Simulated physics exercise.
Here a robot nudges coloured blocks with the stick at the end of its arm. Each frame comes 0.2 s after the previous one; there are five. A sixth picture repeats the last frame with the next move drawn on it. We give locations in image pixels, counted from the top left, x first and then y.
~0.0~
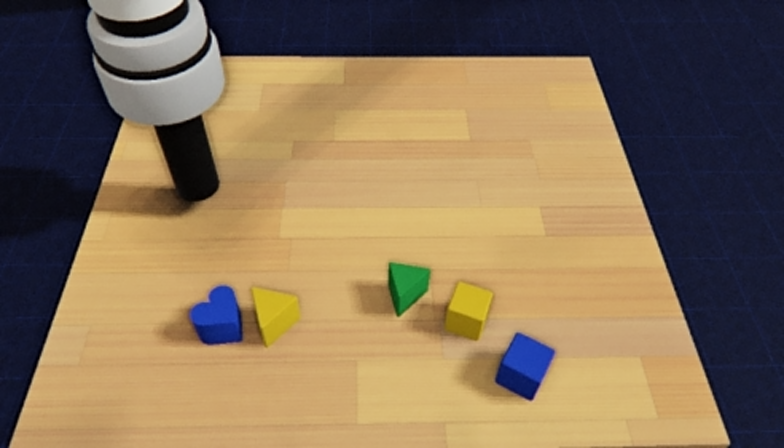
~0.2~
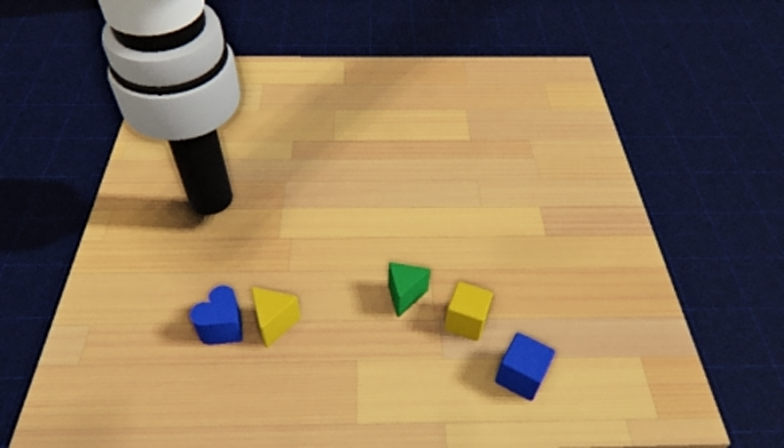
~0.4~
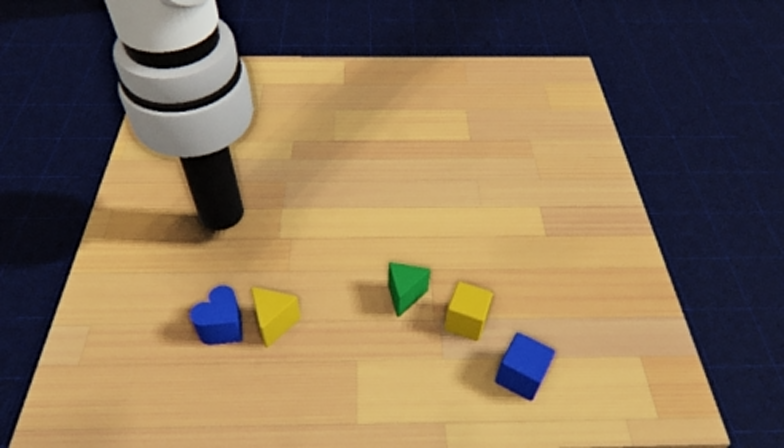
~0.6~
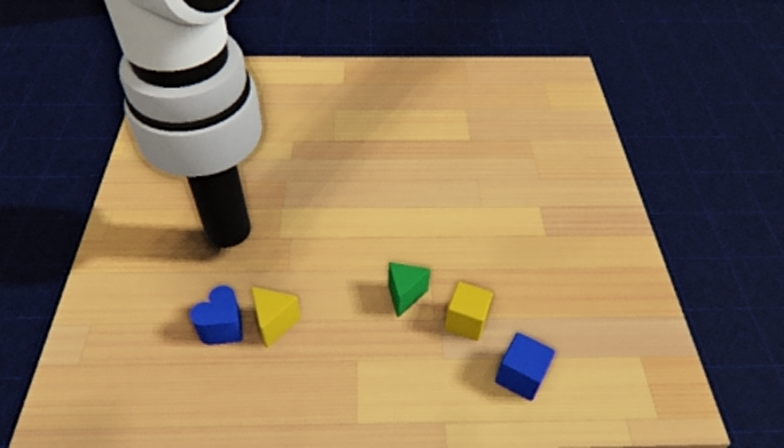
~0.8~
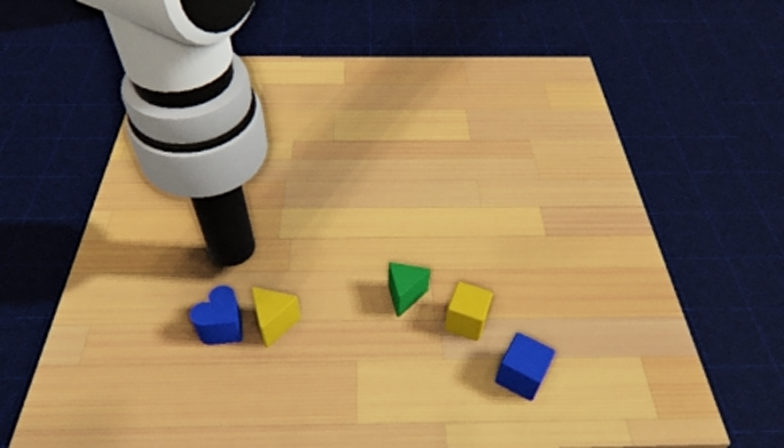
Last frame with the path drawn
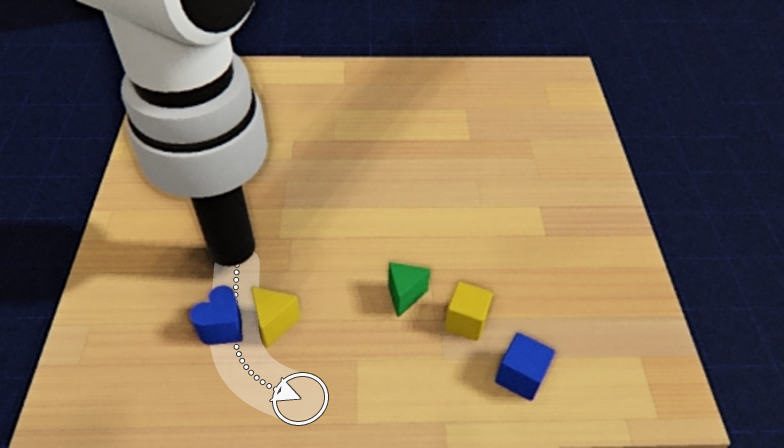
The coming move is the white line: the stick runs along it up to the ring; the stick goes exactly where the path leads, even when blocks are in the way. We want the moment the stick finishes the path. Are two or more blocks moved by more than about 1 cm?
The answer is no.
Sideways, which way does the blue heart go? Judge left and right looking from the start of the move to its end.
Facing the way the path runs, start to end, you'll find the blue heart has shifted right.
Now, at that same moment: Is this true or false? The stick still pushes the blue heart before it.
False
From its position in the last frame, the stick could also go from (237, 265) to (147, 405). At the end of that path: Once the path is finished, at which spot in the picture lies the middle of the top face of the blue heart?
The point I'd pick in the picture is (201, 373).
Path on the board, from (237, 265) through (234, 315) and (247, 368) to (301, 398).
The first path, step by step. One third of the way, stick (229, 300); blue heart (207, 337), turned 15° clockwise.
Two thirds of the way, stick (243, 354); blue heart (198, 376), turned 90° clockwise.
At the end, stick (298, 384); blue heart (199, 376), turned 95° clockwise; yellow three-sided block in place.
